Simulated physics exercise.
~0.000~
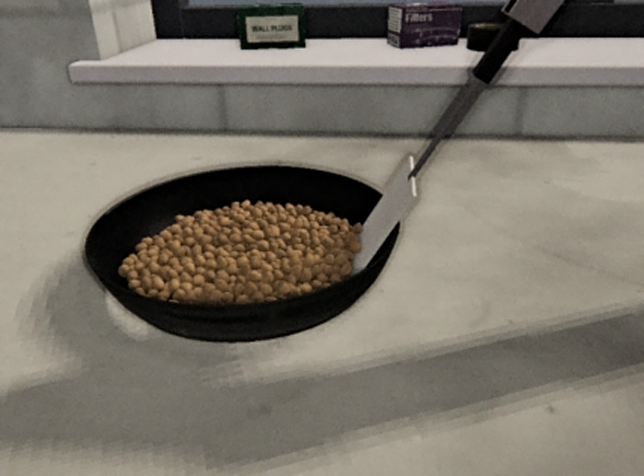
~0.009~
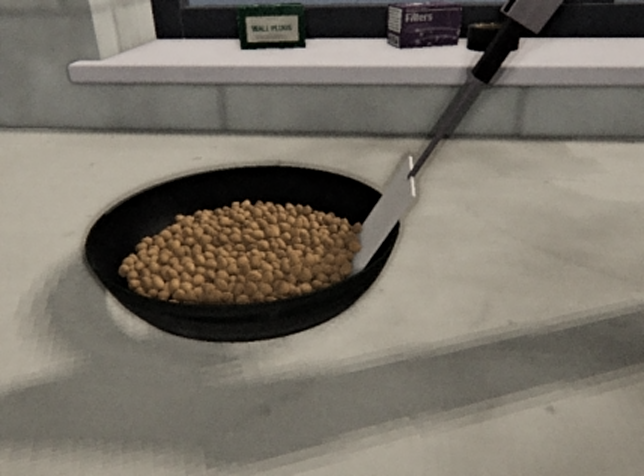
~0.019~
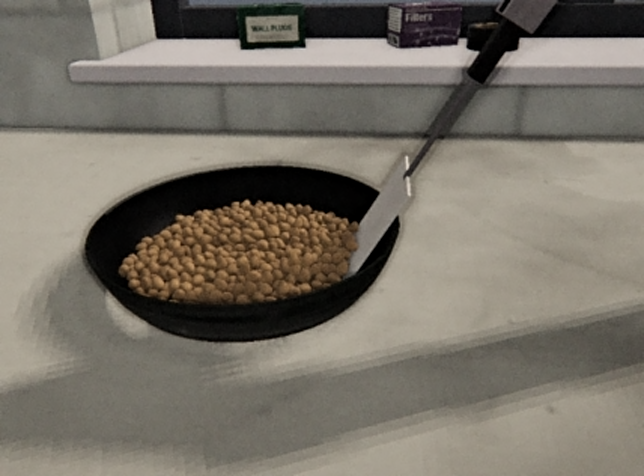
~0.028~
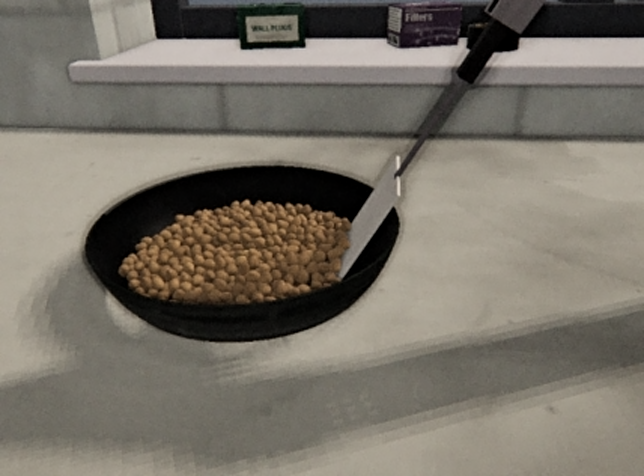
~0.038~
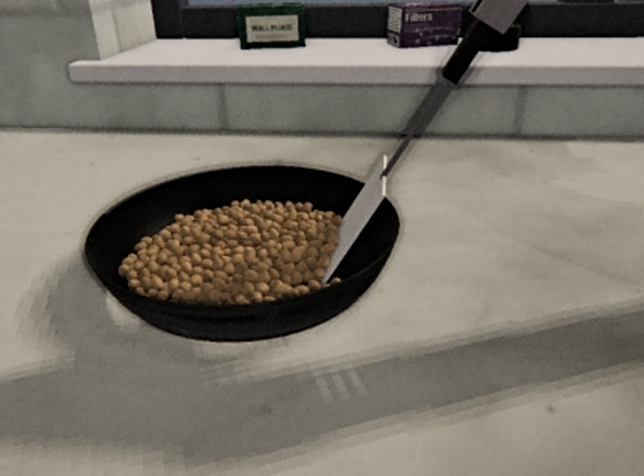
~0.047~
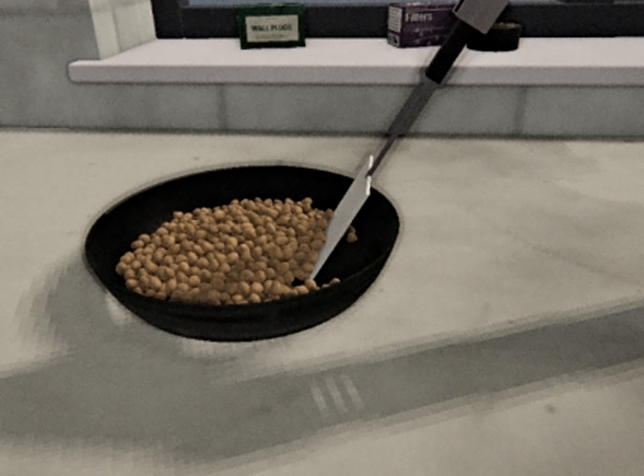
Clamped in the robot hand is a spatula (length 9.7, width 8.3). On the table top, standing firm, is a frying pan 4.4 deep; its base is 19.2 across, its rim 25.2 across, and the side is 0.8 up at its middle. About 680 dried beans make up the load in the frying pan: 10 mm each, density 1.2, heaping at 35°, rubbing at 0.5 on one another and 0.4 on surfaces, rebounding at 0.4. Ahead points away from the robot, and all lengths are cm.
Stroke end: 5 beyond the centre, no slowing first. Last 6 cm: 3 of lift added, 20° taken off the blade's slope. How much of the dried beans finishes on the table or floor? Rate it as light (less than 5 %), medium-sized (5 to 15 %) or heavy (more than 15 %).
Rated medium-sized.
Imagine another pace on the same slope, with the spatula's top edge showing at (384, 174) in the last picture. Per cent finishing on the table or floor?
Near 0 in a hundred.
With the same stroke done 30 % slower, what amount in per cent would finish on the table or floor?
Roughly 0 per cent, I'd say.
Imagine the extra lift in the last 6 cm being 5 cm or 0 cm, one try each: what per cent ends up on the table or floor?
Result: Approx. 10 % and 0 %, one try each.
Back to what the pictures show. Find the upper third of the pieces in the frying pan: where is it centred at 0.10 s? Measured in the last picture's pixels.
(218, 234).
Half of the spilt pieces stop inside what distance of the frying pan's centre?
About 26 centimetres.
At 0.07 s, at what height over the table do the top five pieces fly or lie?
Roughly 5 centimetres.
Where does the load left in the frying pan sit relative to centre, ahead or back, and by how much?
It sits some 4.0 centimetres ahead of centre.
After 0.07 s, sloping 60°, highest piece 6 above the table; 677 in the frying pan.
After 0.10 s, sloping 54°, highest piece 7 above the table; 677 in the frying pan.
After 0.31 s, sloping 40°, highest piece 5 above the table; 616 in the frying pan, 54 on the table or floor, 7 on the blade or in flight.
After 1.36 s, sloping 40°, highest piece 5 above the table; 614 in the frying pan, 63 on the table or floor.
In the end, 614 in the frying pan, 63 on the table or floor. That is 9 % on the table or floor.
